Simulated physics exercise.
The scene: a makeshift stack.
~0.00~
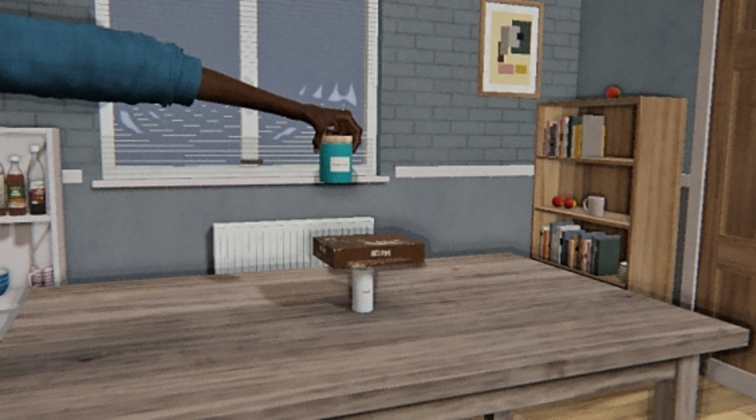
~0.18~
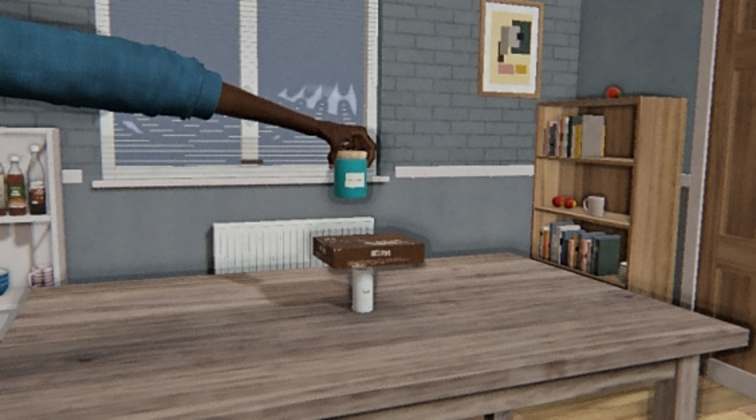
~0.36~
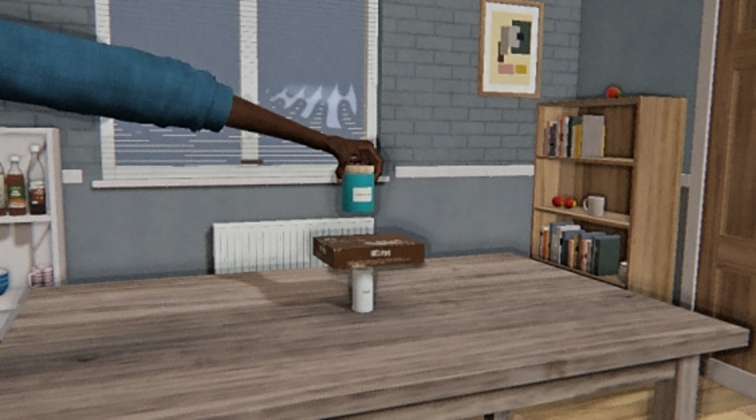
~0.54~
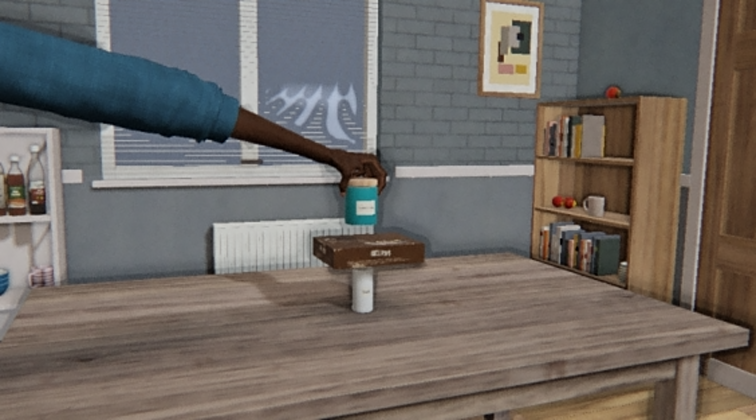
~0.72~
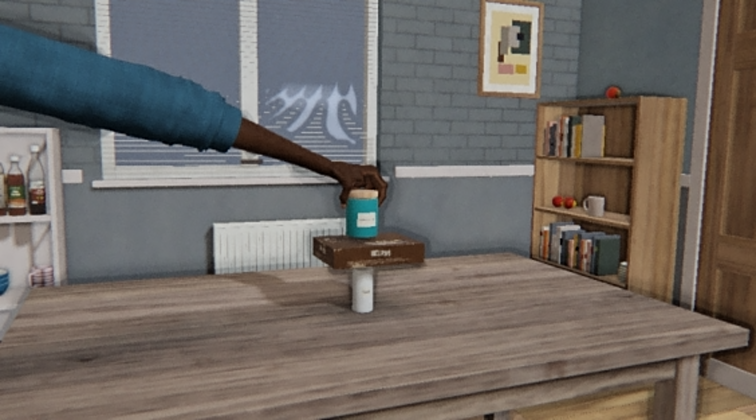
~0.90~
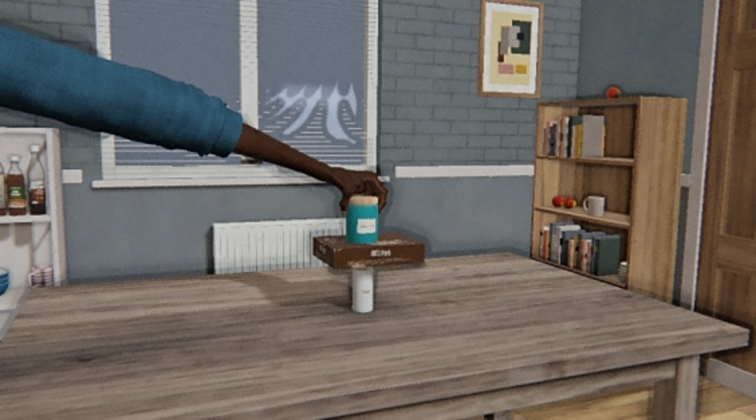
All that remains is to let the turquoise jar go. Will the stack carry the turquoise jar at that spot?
Outcome: The stack keeps its balance.
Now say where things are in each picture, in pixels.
The first picture shows still above its spot; turquoise jar (336, 159); brown packet (367, 249).
The second picture shows still above its spot; turquoise jar (350, 174); brown packet (367, 249).
The third picture shows still above its spot; turquoise jar (358, 188); brown packet (367, 249).
The fourth picture shows still above its spot; turquoise jar (361, 202); brown packet (367, 249).
The fifth picture shows still above its spot; turquoise jar (362, 213); brown packet (367, 249).
The sixth picture shows in place under the hand; turquoise jar (362, 219); brown packet (367, 249).
After 1.10 s, nothing has stirred.
After 1.30 s, turquoise jar resting near (362, 220).
At rest (2.0 s), all 3 in place. Seen from the same camera at the end, turquoise jar near (362, 220). The stack holds.
